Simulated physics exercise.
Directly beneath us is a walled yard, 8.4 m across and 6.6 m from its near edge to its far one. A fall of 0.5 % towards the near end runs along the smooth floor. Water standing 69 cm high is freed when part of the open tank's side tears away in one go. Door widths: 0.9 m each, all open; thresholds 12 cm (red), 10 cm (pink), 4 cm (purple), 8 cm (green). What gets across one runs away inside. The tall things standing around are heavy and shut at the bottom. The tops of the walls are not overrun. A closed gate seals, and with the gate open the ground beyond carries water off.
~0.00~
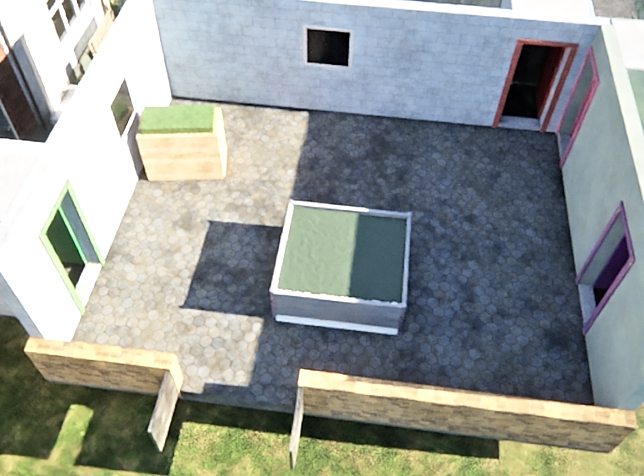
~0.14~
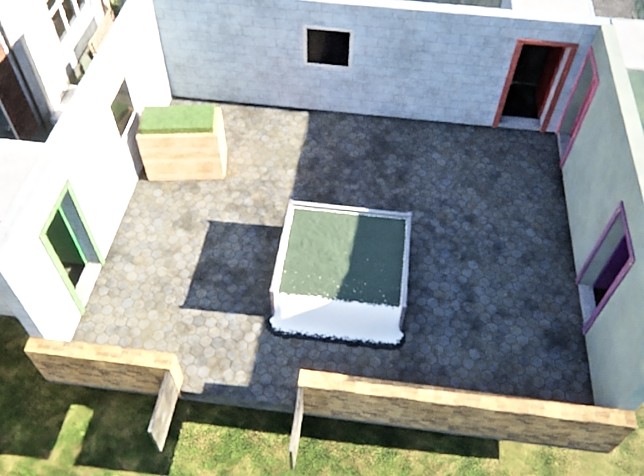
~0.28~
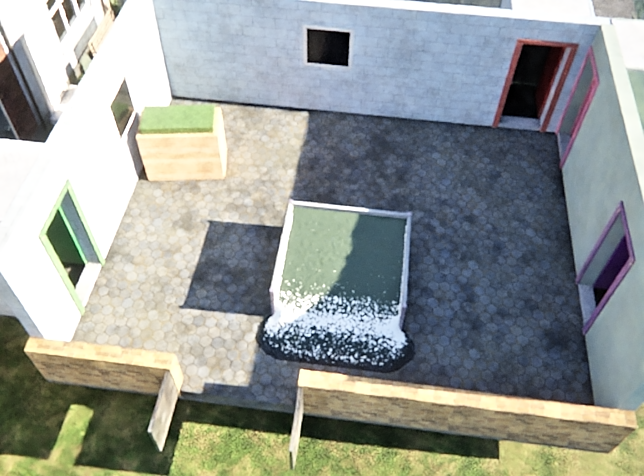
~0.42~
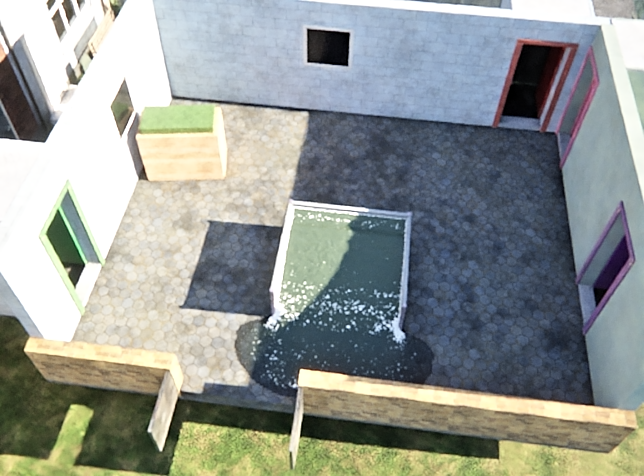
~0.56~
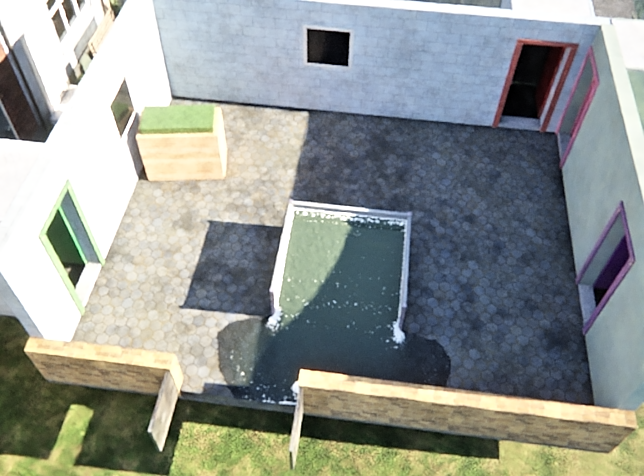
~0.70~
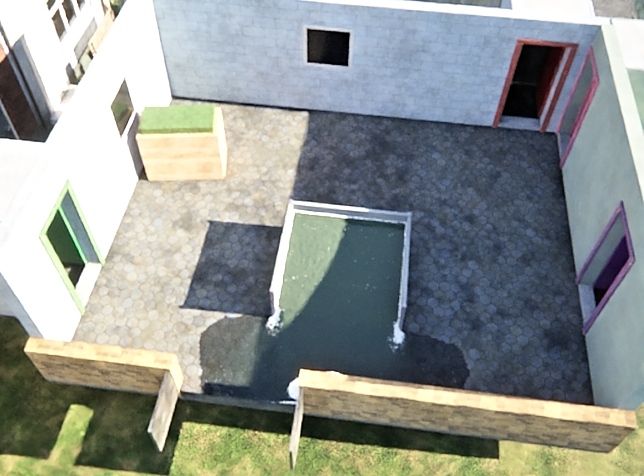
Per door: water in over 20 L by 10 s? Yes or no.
Red door no, pink door no, purple door yes, green door no.
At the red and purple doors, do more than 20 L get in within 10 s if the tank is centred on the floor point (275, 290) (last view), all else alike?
Red: Within limit; purple: Within limit.
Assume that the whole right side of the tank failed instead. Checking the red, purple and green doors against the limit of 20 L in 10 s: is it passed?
Compared with the limit, red is higher, purple is higher and green is lower.
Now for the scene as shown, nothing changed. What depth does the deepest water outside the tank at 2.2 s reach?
Roughly 33 cm.
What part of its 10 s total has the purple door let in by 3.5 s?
About 35%.
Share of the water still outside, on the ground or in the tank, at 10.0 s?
Roughly 58 percent.
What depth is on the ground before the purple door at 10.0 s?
Around 4.0 cm deep.
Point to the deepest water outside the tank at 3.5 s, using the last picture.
Roughly pixel (576, 426).
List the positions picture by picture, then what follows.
The open tank at (344, 254) is whole and still, 69 cm deep, in the first frame.
The front is at (402, 336), 1.1 m from the gap at (337, 314); 0.5 m2 of floor is under water; 69 cm left at the back of the open tank, in the second frame.
Water pours out at (337, 315) and has run 1.3 m, to (409, 352); typically 13 cm deep outside, 69 cm at the open tank's back, in the third frame.
The front is at (419, 377), 1.6 m from the gap at (337, 316); 3.3 m2 of floor is under water; 64 cm left at the back of the open tank, in the fourth frame.
Water pours out at (337, 317) and has run 2.0 m, to a hidden place; typically 11 cm deep outside, 57 cm at the open tank's back, in the fifth frame.
Water pours out at (337, 317) and has run 2.4 m, to a hidden place; typically 12 cm deep outside, 59 cm at the open tank's back, in the sixth frame.
After 1.4 s water covers 10 % of the floor and is deepest (50 cm) near (331, 384); red door not reached, pink door not reached, purple door not reached, green door not reached.
After 2.2 s water covers 20 % of the floor and is deepest (33 cm) near (341, 396); red door not reached, pink door not reached, purple door not reached, green door not reached.
After 3.5 s water covers 30 % of the floor and is deepest (24 cm) near (576, 426); red door not reached, pink door not reached, purple door 11 cm at the sill, 23 L in, green door 5 cm at the sill, 0 L in.
After 6.0 s water covers 55 % of the floor and is deepest (12 cm) near (550, 135); red door 11 cm at the sill, 0 L in, pink door 6 cm at the sill, 0 L in, purple door 6 cm at the sill, 58 L in, green door 6 cm at the sill, 1 L in.
After 10.0 s water covers 85 % of the floor and is deepest (6 cm) near (422, 406); red door 5 cm at the sill, 0 L in, pink door 5 cm at the sill, 1 L in, purple door 4 cm at the sill, 63 L in, green door 3 cm at the sill, 1 L in.
